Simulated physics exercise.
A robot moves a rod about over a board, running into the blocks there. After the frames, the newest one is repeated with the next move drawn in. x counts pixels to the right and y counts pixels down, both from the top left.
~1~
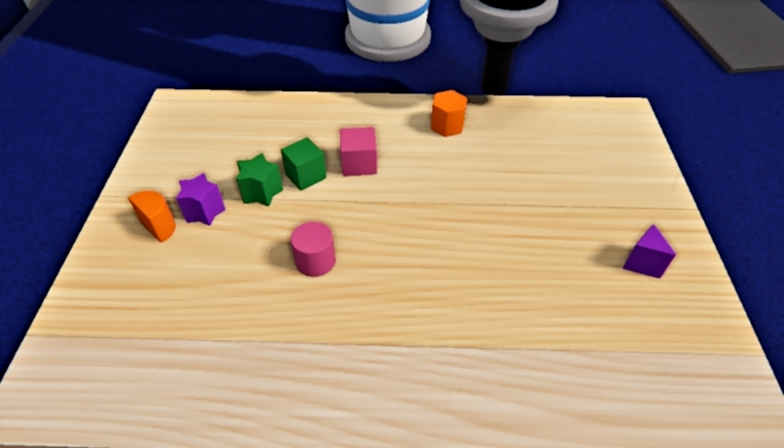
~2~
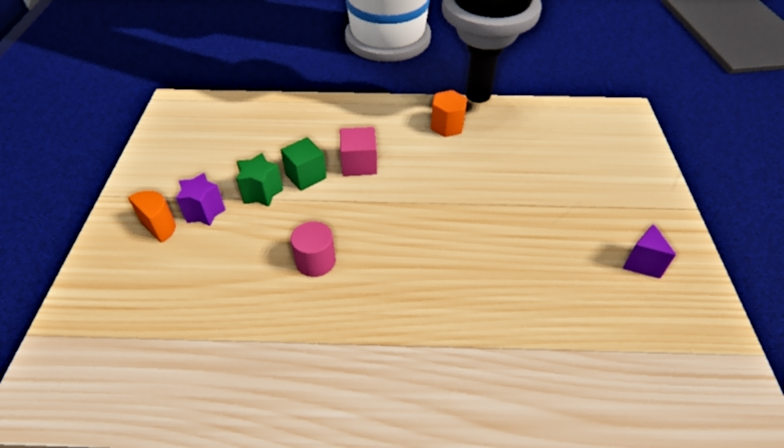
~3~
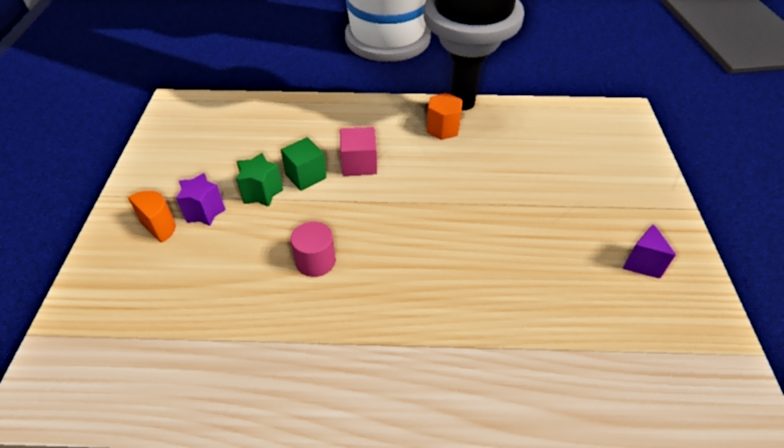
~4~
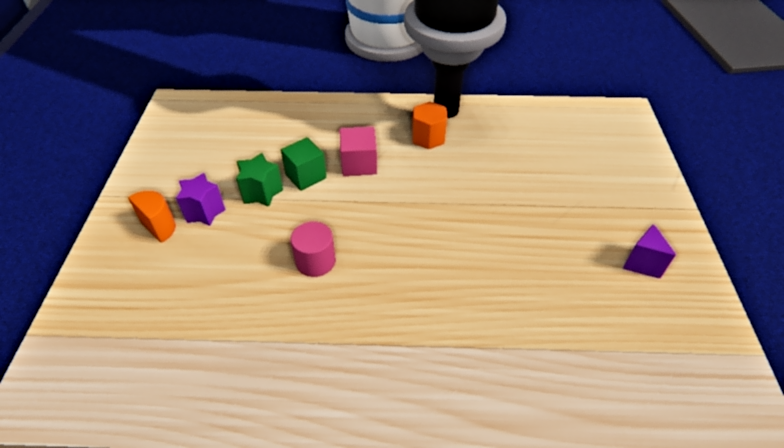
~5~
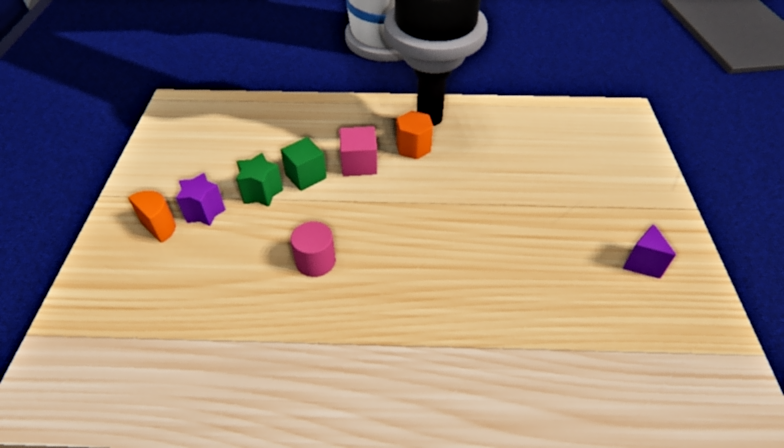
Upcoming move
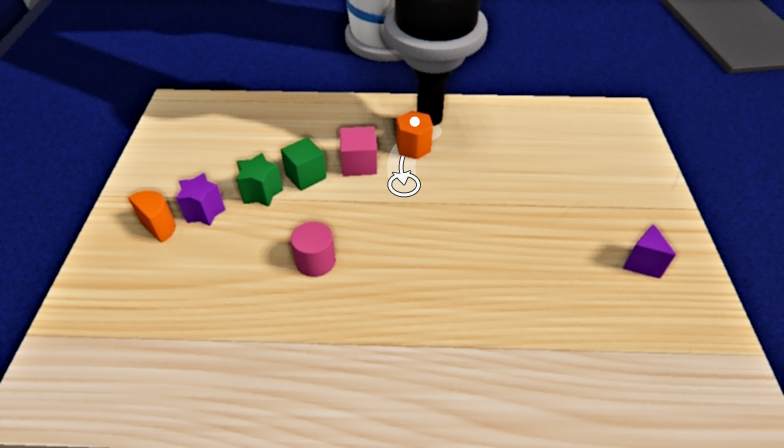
A black rod on a robot arm moves left along the far edge of a pale wooden board, seen from above at an angle on a blue surface. It meets an orange hexagonal block and pushes it left and slightly nearer, close to a pink cube. Green, purple and orange blocks to the left, a pink cylinder nearer and a purple pyramid at right stay still.
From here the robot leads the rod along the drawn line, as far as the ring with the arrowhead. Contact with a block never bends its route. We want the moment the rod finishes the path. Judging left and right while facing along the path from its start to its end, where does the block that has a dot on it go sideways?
Side: Right.
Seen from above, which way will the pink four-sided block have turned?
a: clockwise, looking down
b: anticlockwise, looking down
The one that fits is a, clockwise, looking down.
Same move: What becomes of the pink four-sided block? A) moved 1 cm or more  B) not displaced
My answer is option A.
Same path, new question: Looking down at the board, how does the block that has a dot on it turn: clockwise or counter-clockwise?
With the clock.
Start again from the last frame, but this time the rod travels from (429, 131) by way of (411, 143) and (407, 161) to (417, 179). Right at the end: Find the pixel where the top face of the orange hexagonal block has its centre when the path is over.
The middle of the upper face of the orange hexagonal block will lie at about (386, 159) in the picture.
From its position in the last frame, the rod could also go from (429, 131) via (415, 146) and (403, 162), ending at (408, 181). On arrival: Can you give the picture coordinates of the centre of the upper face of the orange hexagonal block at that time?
My estimate: (375, 161).
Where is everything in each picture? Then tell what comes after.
In the first frame, rod tip at (493, 89); block tops, pink four-sided block at (358, 138); orange hexagonal block at (450, 100).
In the second frame, rod at (478, 96); blocks unchanged.
In the third frame, rod at (462, 103); orange hexagonal block at (445, 103).
In the fourth frame, rod at (446, 111); orange hexagonal block at (430, 112).
In the fifth frame, rod at (429, 119); pink four-sided block at (358, 138); orange hexagonal block at (415, 122).
Path on the board, from (429, 131) over (410, 145) and (401, 163) to (404, 185); the dot is on the orange hexagonal block.
On the path given first. One third of the way, rod at (411, 133); orange hexagonal block at (395, 137).
Two thirds of the way, rod at (402, 151); pink four-sided block at (348, 142), turned 20° clockwise; orange hexagonal block at (380, 154), turned 25° clockwise.
At the end, rod at (404, 173); pink four-sided block at (348, 142), turned 25° clockwise; orange hexagonal block at (372, 169), turned 65° clockwise.
